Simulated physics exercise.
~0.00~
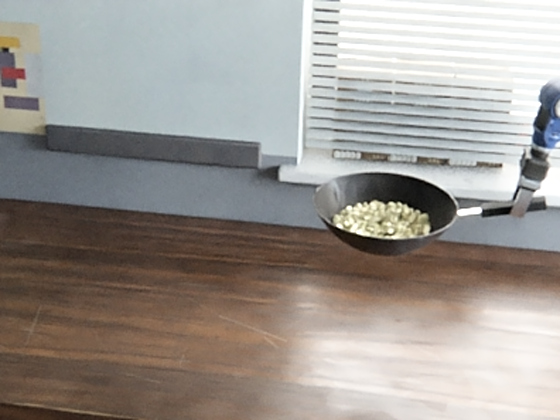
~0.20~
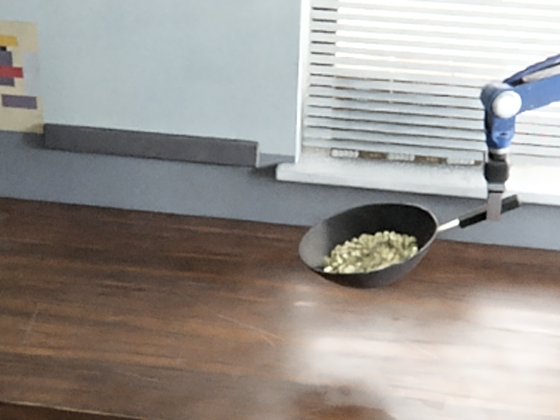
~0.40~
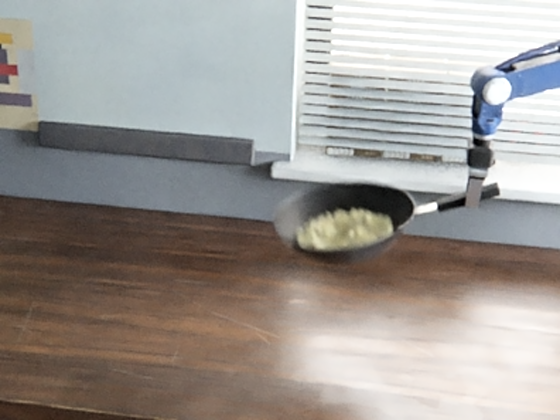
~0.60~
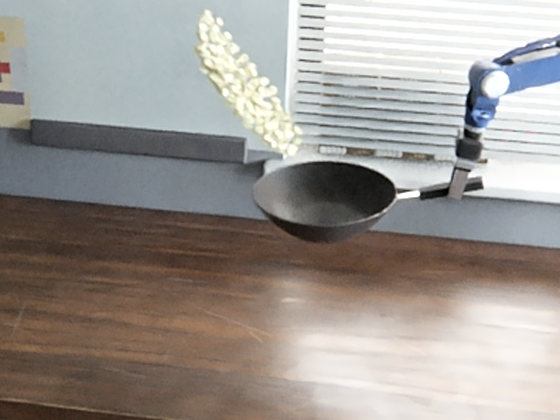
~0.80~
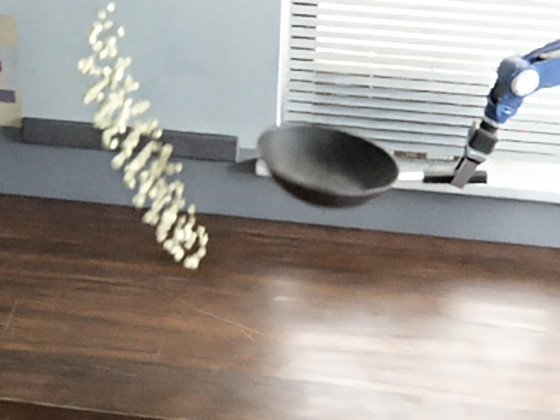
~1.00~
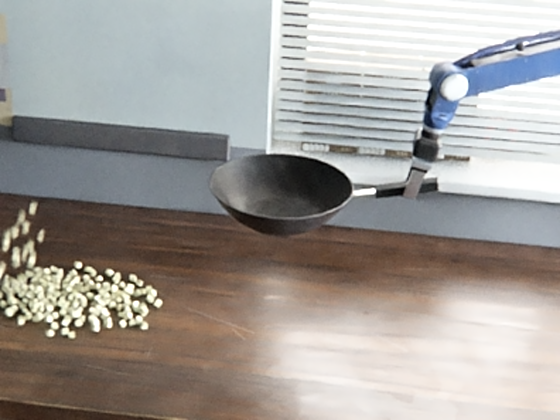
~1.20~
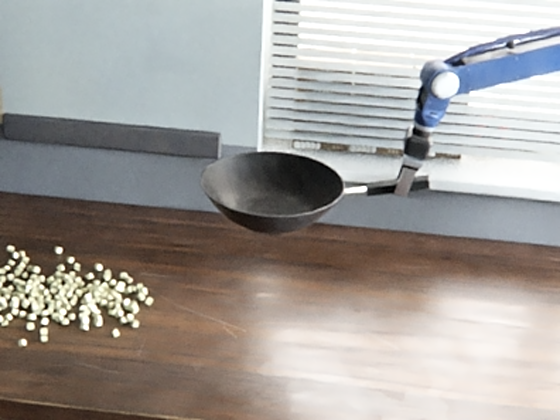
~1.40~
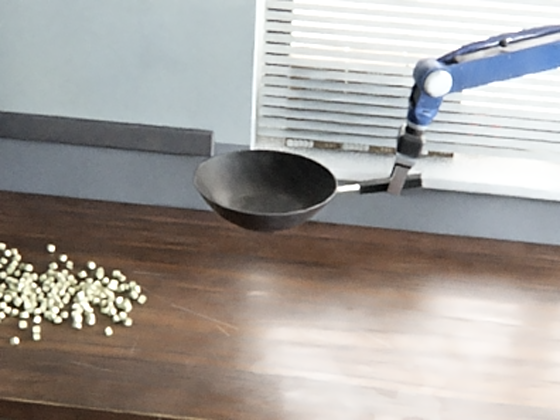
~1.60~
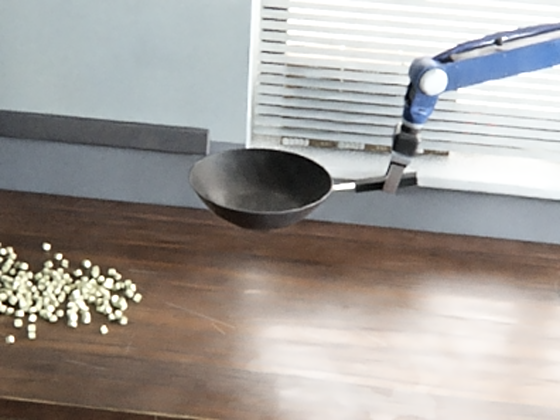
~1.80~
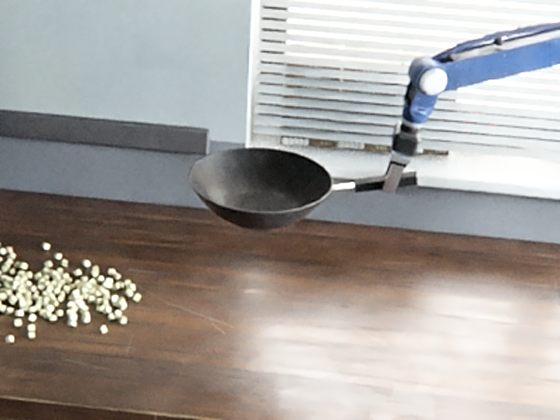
At first, a blue robot arm holds a dark wok full of pale green vegetable dice above a brown wooden surface, in front of a window with blinds. The arm lowers the wok and tips it, then swings it up and to the left. The dice fly out over the far rim in a long slanting stream, leaving the wok empty. They spread apart as they drop to the left, while the arm tilts the wok back and then levels it. The dice land in a scattered heap at the left, and the empty wok hangs still above the surface.
